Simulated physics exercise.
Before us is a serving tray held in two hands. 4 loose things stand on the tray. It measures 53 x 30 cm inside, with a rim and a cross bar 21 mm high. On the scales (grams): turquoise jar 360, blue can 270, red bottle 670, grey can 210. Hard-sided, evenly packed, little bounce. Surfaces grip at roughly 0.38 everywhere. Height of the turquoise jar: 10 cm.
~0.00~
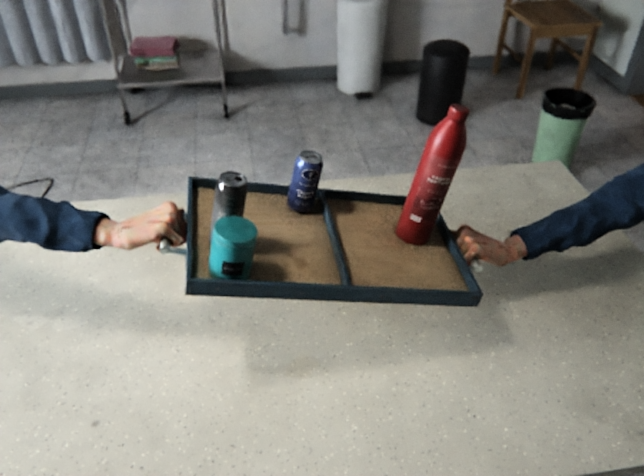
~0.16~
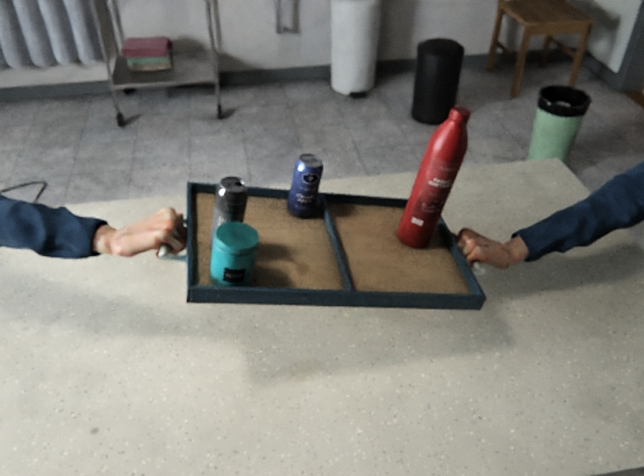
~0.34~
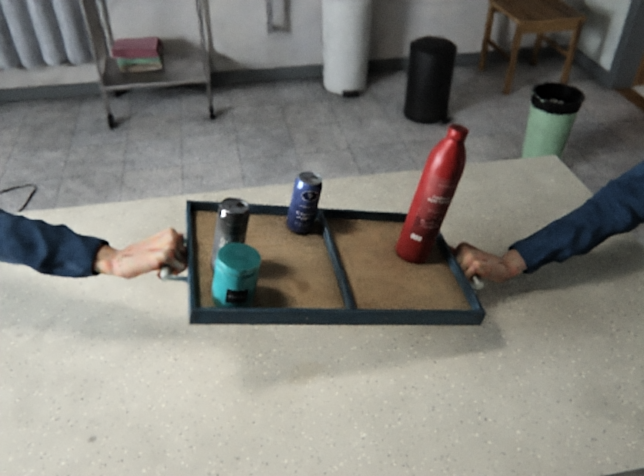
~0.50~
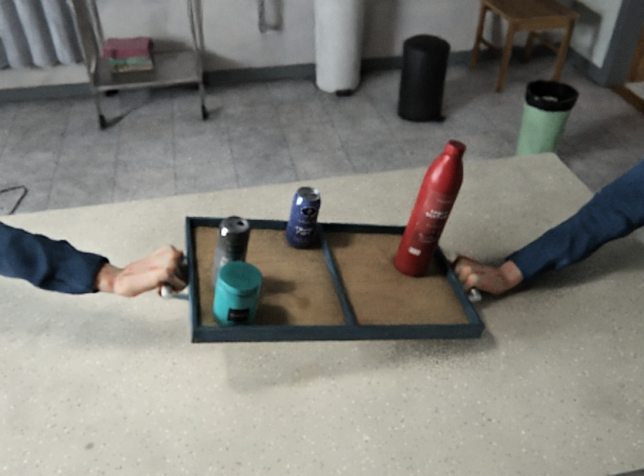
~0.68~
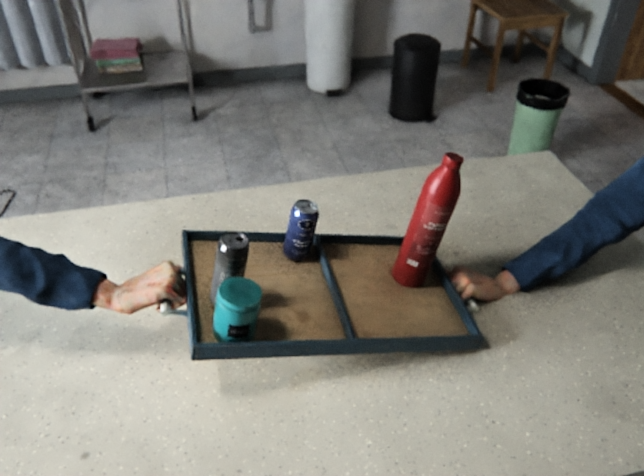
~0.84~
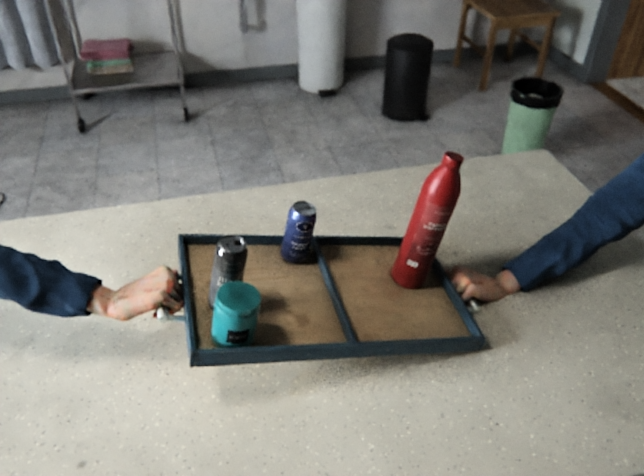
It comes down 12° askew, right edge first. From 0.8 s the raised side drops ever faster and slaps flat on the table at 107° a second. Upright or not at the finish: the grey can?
The grey can falls over.
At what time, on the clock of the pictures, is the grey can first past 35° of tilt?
Near 1.3 s.
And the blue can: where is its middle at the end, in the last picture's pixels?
Around (289, 258).
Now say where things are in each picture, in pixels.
In the first frame, right edge 12 cm above the table; grey can (228, 213); turquoise jar (233, 251).
In the second frame, right edge 11 cm above the table; red bottle (435, 179); turquoise jar (234, 257).
In the third frame, right edge 7 cm above the table; blue can (304, 204); red bottle (434, 195).
In the fourth frame, right edge 3 cm above the table; turquoise jar (237, 296); blue can (303, 219).
In the fifth frame, right edge on the table, tray at 12°; red bottle (429, 221); turquoise jar (237, 312).
In the sixth frame, right edge on the table, tray at 12°; grey can (227, 277); blue can (299, 233).
After 1.04 s, tray flat on the table; red bottle 6° off its base.
After 1.44 s, tray flat on the table; grey can now off the tray; red bottle 5° off its base.
After 2.24 s, tray flat on the table.
In the end (3.2 s), off the tray and tipped over, grey can; the other 3 under 5 cm from the start. In the last view, grey can near (162, 356).
